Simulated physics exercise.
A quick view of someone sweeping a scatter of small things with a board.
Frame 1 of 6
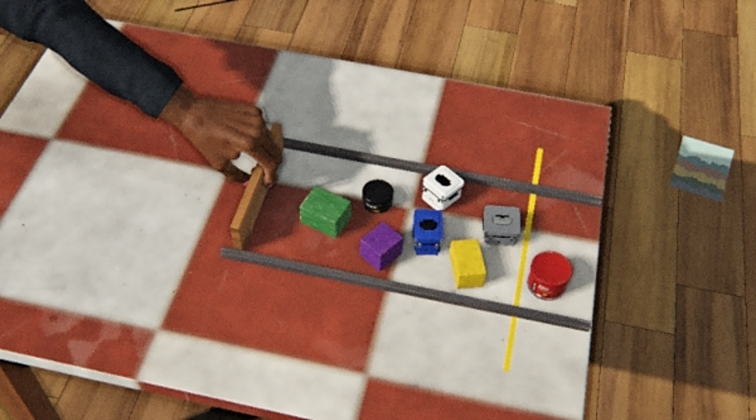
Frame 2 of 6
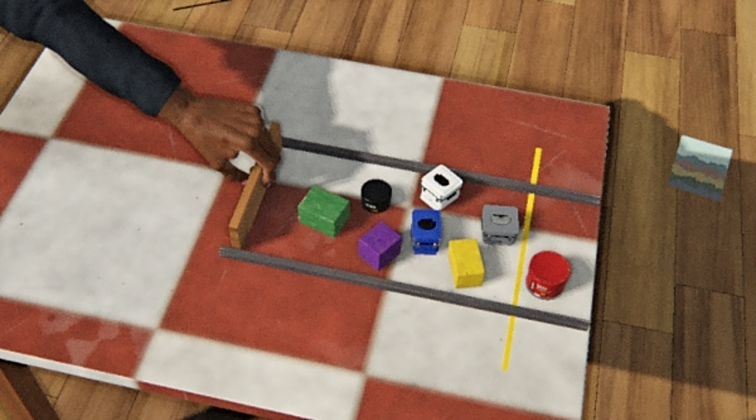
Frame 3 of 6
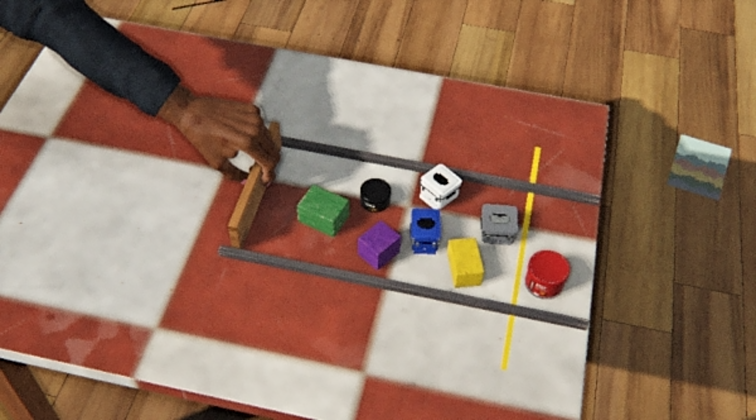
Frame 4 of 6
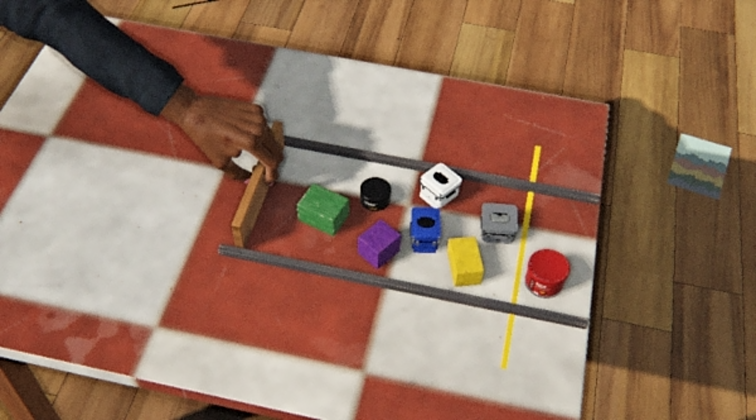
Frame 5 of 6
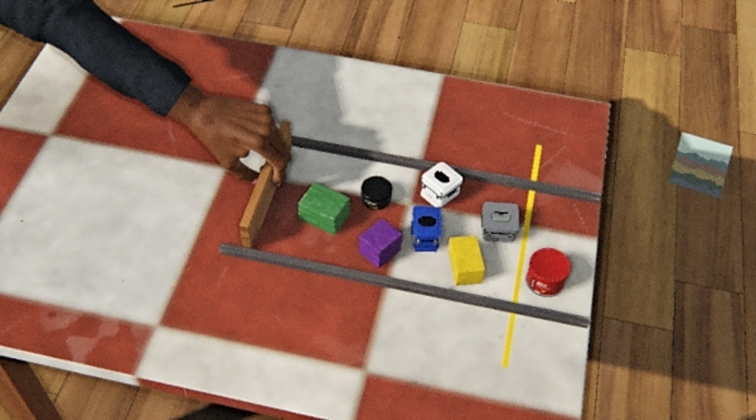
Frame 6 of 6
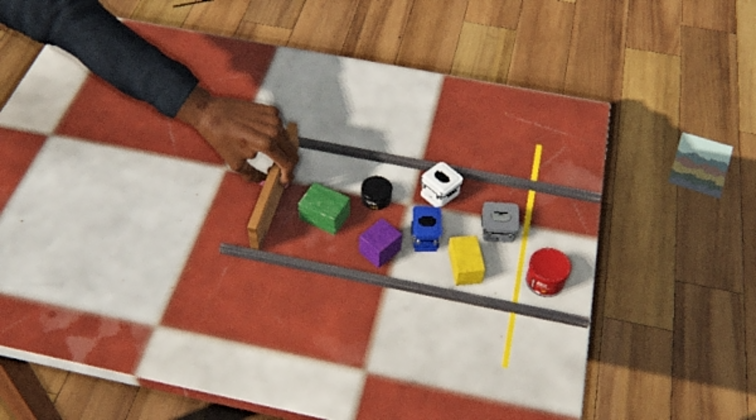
A dark-skinned hand in a dark sleeve grips a wooden board at the left of a red-and-white checked tabletop, seen from above at an angle over a plank floor. Between two grey strips sit green, black, purple, white, blue, yellow and grey items, with a red tin past the yellow tape. The hand holds nearly still, then slides the board slightly right, not touching the scattered things.
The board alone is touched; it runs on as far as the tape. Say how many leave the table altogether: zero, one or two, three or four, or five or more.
Gone: Just a lone one or pair.
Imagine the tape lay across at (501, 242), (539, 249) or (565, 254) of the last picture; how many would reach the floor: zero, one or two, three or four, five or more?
Tape one gives zero, tape two gives either one or two, and tape three gives either three or four.
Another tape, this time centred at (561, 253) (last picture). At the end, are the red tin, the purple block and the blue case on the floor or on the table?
As for the red tin, it does not stay; the purple block keeps its spot; the blue case does not stay.
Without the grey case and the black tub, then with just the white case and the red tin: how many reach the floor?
First 1, second 0.
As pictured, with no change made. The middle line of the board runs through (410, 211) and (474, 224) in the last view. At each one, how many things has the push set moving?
I make it 6 at the first spot and 8 at the other.
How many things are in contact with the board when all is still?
4 in contact.
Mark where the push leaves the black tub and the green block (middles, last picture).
In order, first (543, 224), then (545, 248).
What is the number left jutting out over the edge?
The overhang total is 1.
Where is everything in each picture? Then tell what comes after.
The first picture shows red tin (549, 276); grey case (501, 226); yellow block (468, 264); board (259, 186); tape (525, 250).
The second picture shows grey case (499, 226); board (257, 185).
The third picture shows yellow block (465, 263); blue case (425, 231).
The fourth picture shows red tin (547, 274); green block (324, 210).
The fifth picture shows grey case (499, 223); black tub (376, 193).
The sixth picture shows red tin (548, 273); grey case (500, 223); yellow block (466, 261); board (275, 185); tape (524, 246).
Early on, none off yet; red tin at rest near (548, 273); grey case at rest near (500, 223); yellow block at rest near (466, 261).
A while later, none off yet; red tin at rest near (548, 273); grey case travelled about its own width near (526, 222); yellow block travelled about its own width near (505, 278).
Finally, the number that fall off is one or two; lost, red tin.
